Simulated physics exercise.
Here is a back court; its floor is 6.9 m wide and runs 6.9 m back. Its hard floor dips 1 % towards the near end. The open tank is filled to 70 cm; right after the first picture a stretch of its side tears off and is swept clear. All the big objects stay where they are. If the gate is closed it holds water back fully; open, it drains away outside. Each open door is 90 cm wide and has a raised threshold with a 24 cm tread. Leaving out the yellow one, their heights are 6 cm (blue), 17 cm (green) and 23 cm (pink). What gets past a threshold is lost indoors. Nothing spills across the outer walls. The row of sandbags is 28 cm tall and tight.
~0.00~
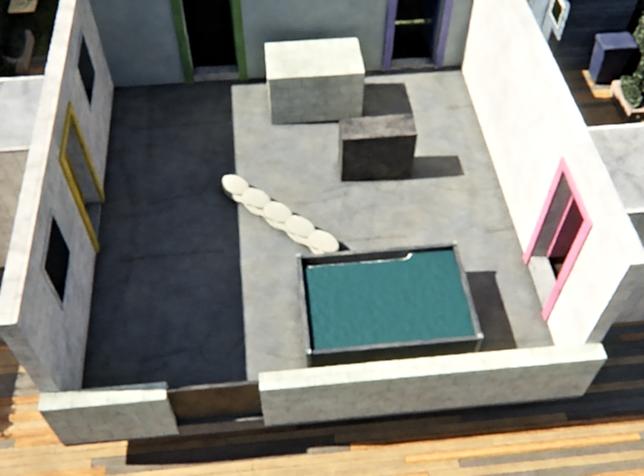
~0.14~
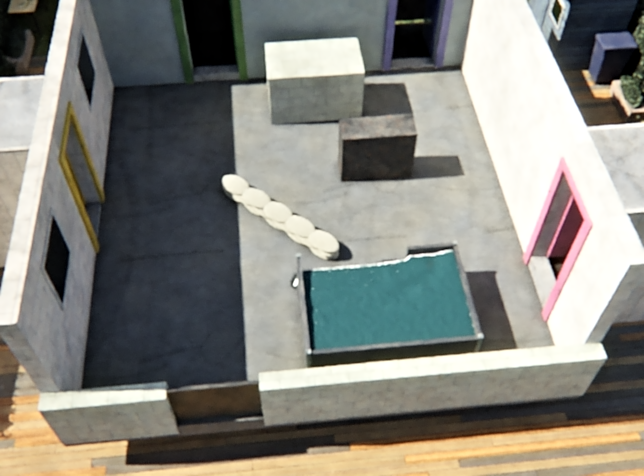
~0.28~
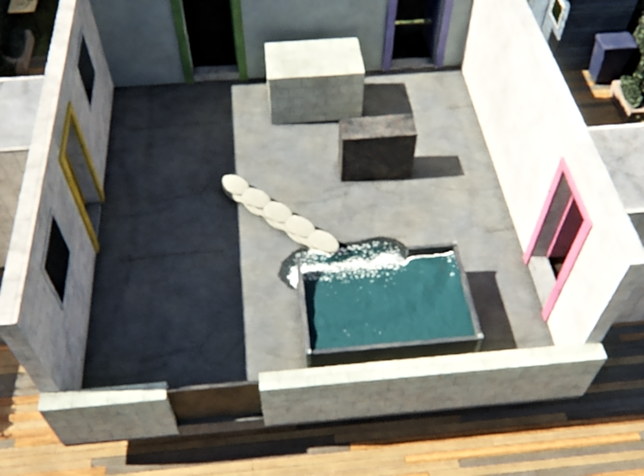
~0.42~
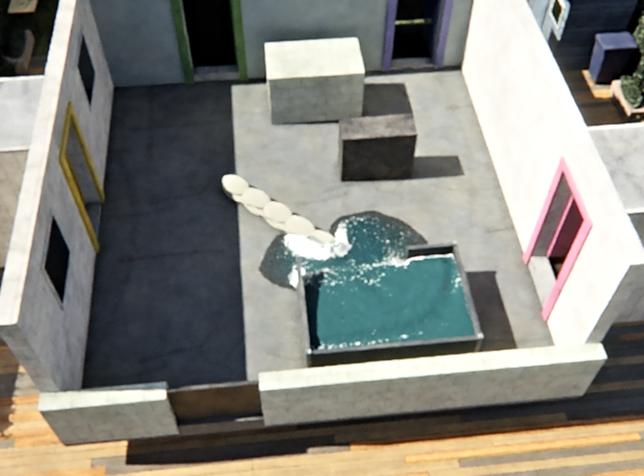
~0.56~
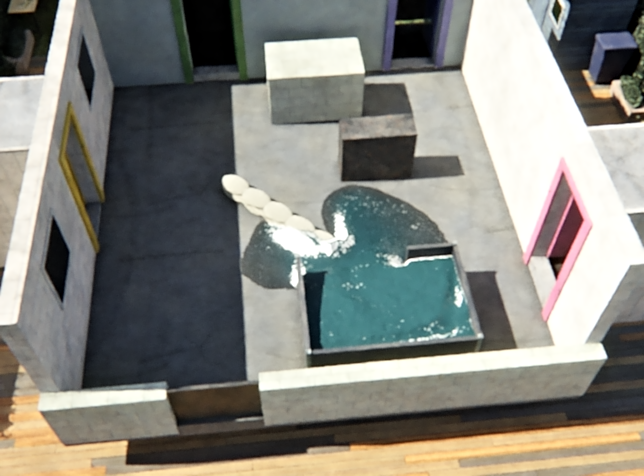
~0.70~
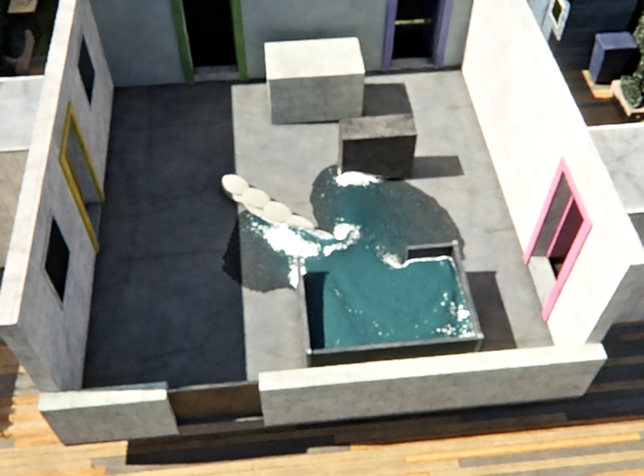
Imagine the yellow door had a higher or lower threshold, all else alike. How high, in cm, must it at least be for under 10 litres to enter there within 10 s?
Some 17 cm above the ground.
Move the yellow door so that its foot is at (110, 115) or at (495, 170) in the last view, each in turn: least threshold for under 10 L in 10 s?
About 14.5 and 20 cm.
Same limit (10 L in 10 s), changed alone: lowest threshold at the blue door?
Roughly 7.0 cm at blue.
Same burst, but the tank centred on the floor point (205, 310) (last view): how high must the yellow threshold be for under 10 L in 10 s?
About 20 cm.
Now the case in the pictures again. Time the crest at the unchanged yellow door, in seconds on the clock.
Near 3.2 s.
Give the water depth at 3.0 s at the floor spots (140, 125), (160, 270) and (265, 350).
In that order: 6, 2 and 0 cm.
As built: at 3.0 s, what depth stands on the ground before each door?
In cm: Yellow 15, blue 3, green 7, pink 4.
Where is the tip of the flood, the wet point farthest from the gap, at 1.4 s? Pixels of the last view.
Near (146, 190).
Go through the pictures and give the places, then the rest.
The first frame shows the open tank at (385, 298) is whole and still, 70 cm deep; the yellow door at (84, 183) is dry.
In the second frame, the gap is on the far side, the front 0.3 m out at a hidden place; the back of the open tank holds 70 cm.
In the third frame, the front is at (375, 241), 0.8 m from the gap on the far side; 1.1 m2 of floor is wet, 69 cm left at the back.
In the fourth frame, water pours out on the far side and has run 1.3 m, to (359, 217); about 10 cm deep outside, 63 cm at the back.
In the fifth frame, the front is at (344, 191), 1.9 m from the gap on the far side; 3.7 m2 of floor is wet, 61 cm left at the back.
In the sixth frame, the gap is on the far side, the front 2.4 m out at (331, 171); the back of the open tank holds 58 cm; 2.4 m in a straight line remain to the yellow door at (84, 183).
After 1.4 s water covers 25 % of the floor, deepest (42 cm) near (334, 269); it has not reached the yellow door.
After 3.0 s water covers 65 % of the floor, deepest (21 cm) near (334, 269); 15 cm at the yellow door, 77 litres in over its 5 cm threshold.
After 10.0 s water covers 95 % of the floor, deepest (11 cm) near (197, 408); 6 cm at the yellow door, 147 litres in over its 5 cm threshold.
At the yellow door as built, the water arrived by 1.7 s and peaked near 16 cm at 3.2 s.
Run again over the same 10 s with other heights there, 16 litres in over 15.5 cm, 1 litre over 21 cm. The limit of 10 litres is kept from about 17 cm up.
